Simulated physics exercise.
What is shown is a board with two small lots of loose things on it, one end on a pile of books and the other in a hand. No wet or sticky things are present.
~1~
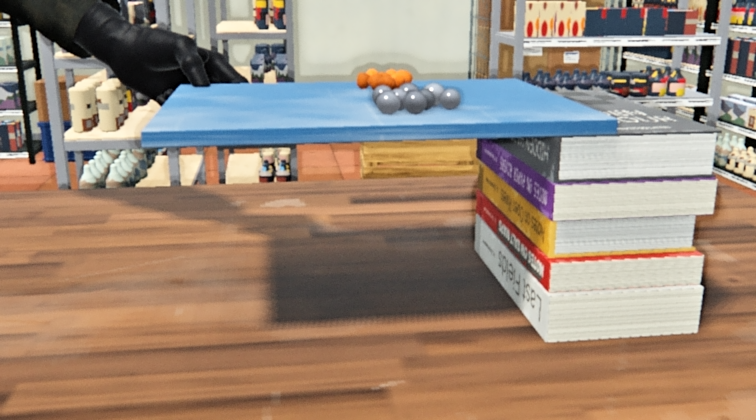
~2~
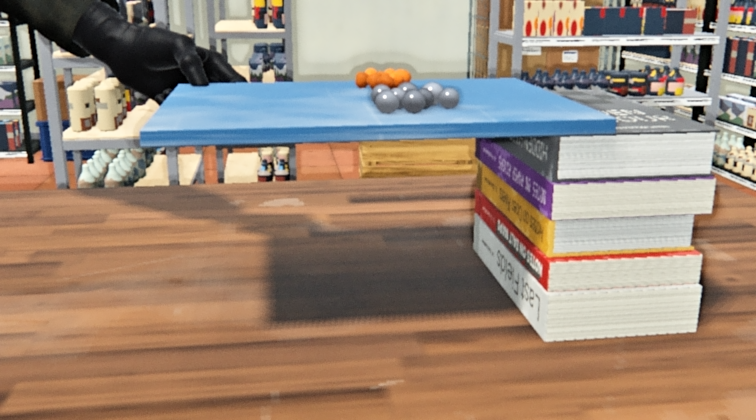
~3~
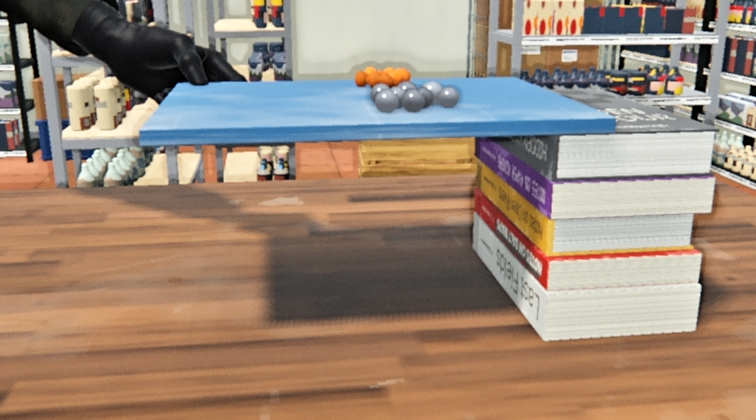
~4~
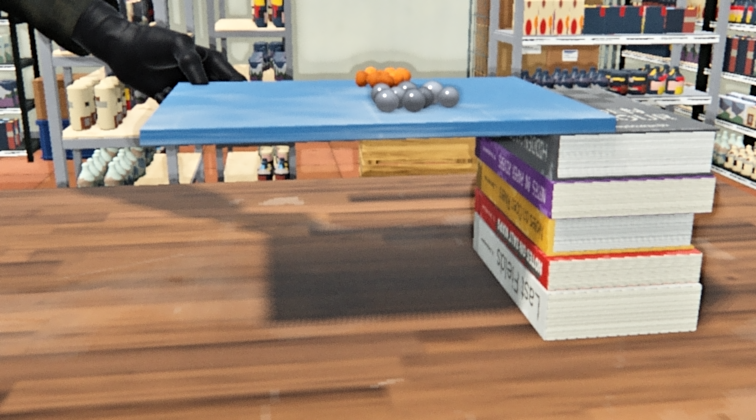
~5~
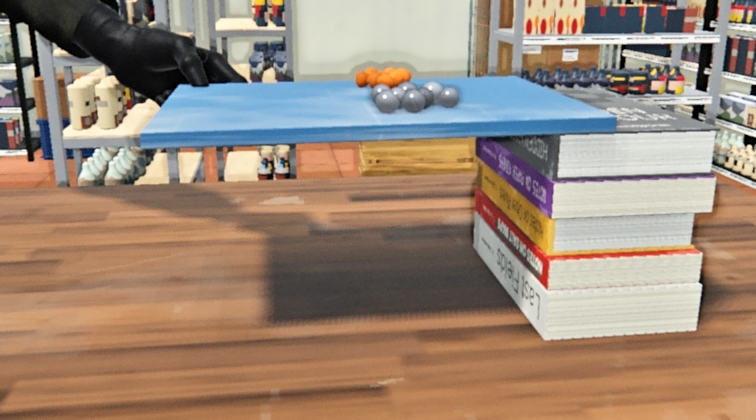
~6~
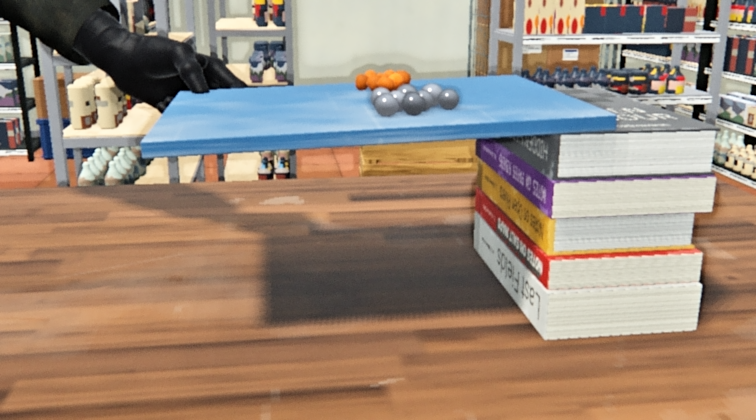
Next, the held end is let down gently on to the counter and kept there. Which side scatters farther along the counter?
It's the nearer one that ends up farther out.
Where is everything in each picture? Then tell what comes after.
Held end of the board (158, 137), level; book pile (581, 129), tall, over half the board's length; front batch (399, 99), a few steel balls; back batch (384, 80), a few coated peanuts, in the first picture.
Held end of the board (157, 136), level; back batch (383, 79), in the second picture.
Held end of the board (156, 135), level; front batch (397, 98), in the third picture.
Held end of the board (157, 135), level; back batch (383, 78), in the fourth picture.
Held end of the board (158, 138), level; front batch (397, 98), in the fifth picture.
Held end of the board (158, 147), down by 2°; book pile (580, 127); front batch (397, 101), not moving; back batch (383, 81), not moving, in the sixth picture.
Then, 0.39 s later than the last frame, board sloping at 11°; front batch every one still on the board; back batch every one still on the board.
Then, 0.88 s later than the last frame, board sloping at 24°; front batch mostly less than half a board's length out; back batch mostly at the foot of the board.
Then, 1.41 s later than the last frame, board resting at 35°; front batch mostly one to two board lengths out; back batch mostly up to a board's length out.
When it is over, board resting at 35°; front batch mostly one to two board lengths out, roughly a third gone off the counter; back batch mostly one to two board lengths out; the front batch has gone farther.
